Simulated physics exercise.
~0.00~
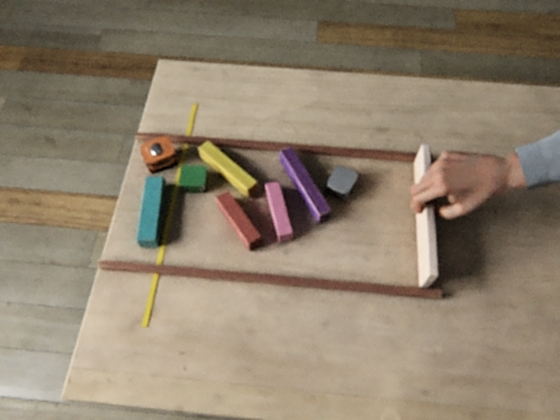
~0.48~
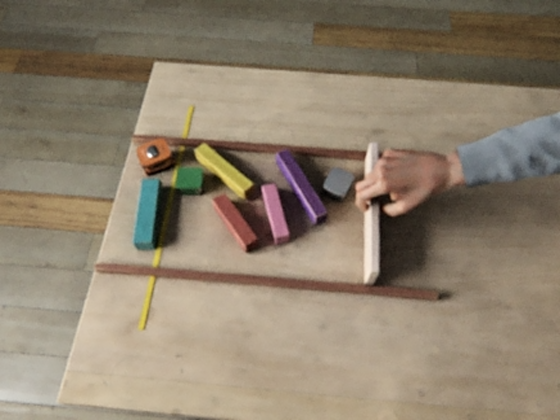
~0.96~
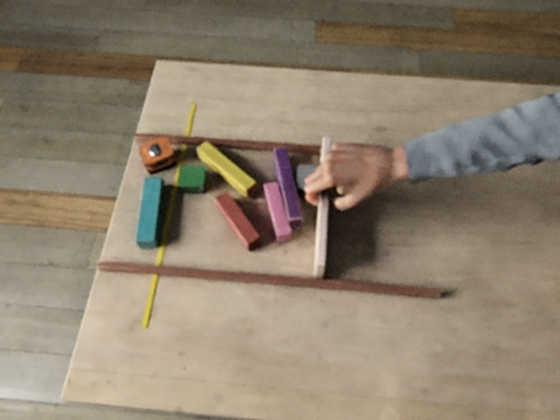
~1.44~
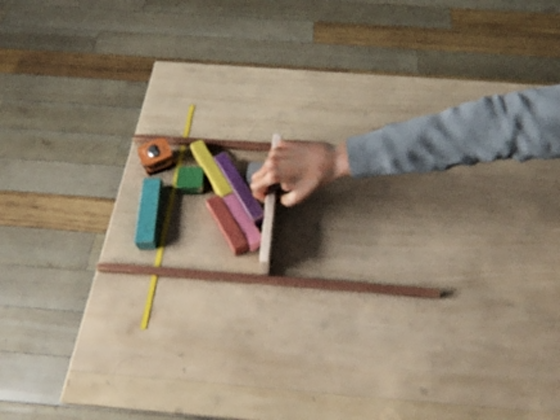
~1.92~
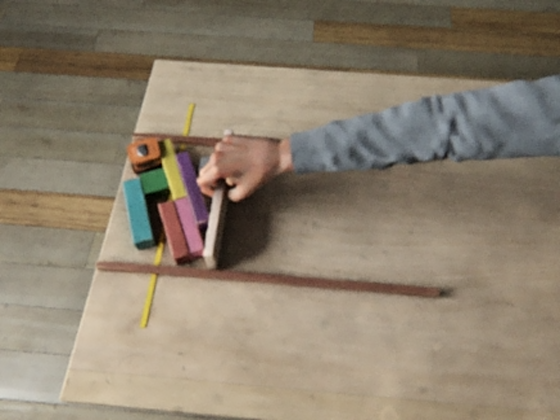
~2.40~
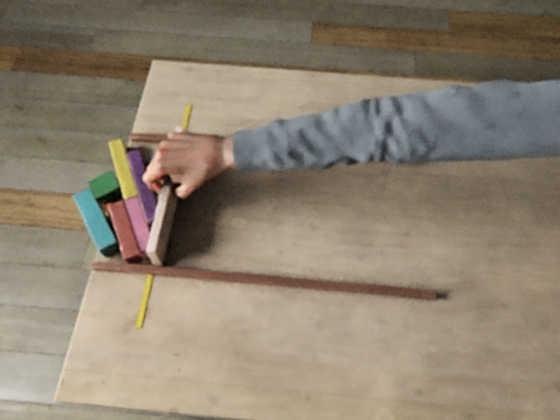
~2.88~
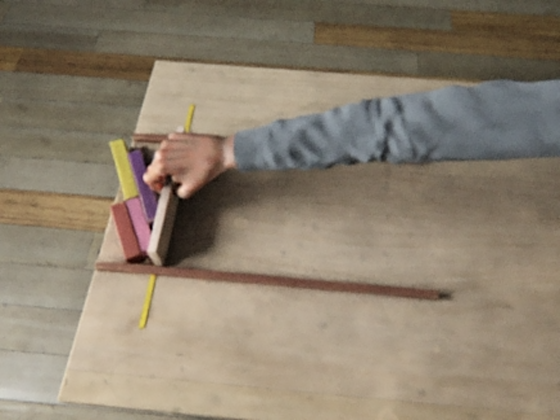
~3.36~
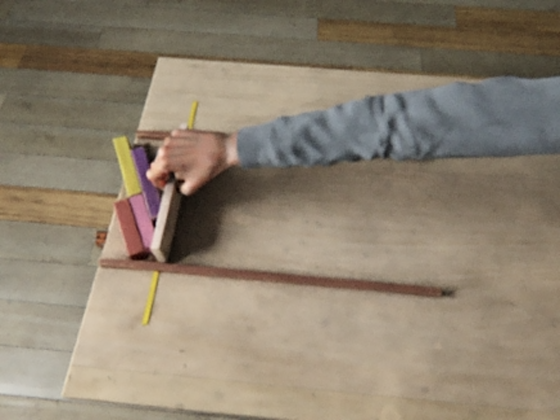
The footage shows a hand pushing a pale board leftward between two rails on a wooden table, bunching coloured blocks together toward the edge. The orange, turquoise and green pieces drop off, while yellow, purple, pink and red sticks remain at the edge beside the stopped board.
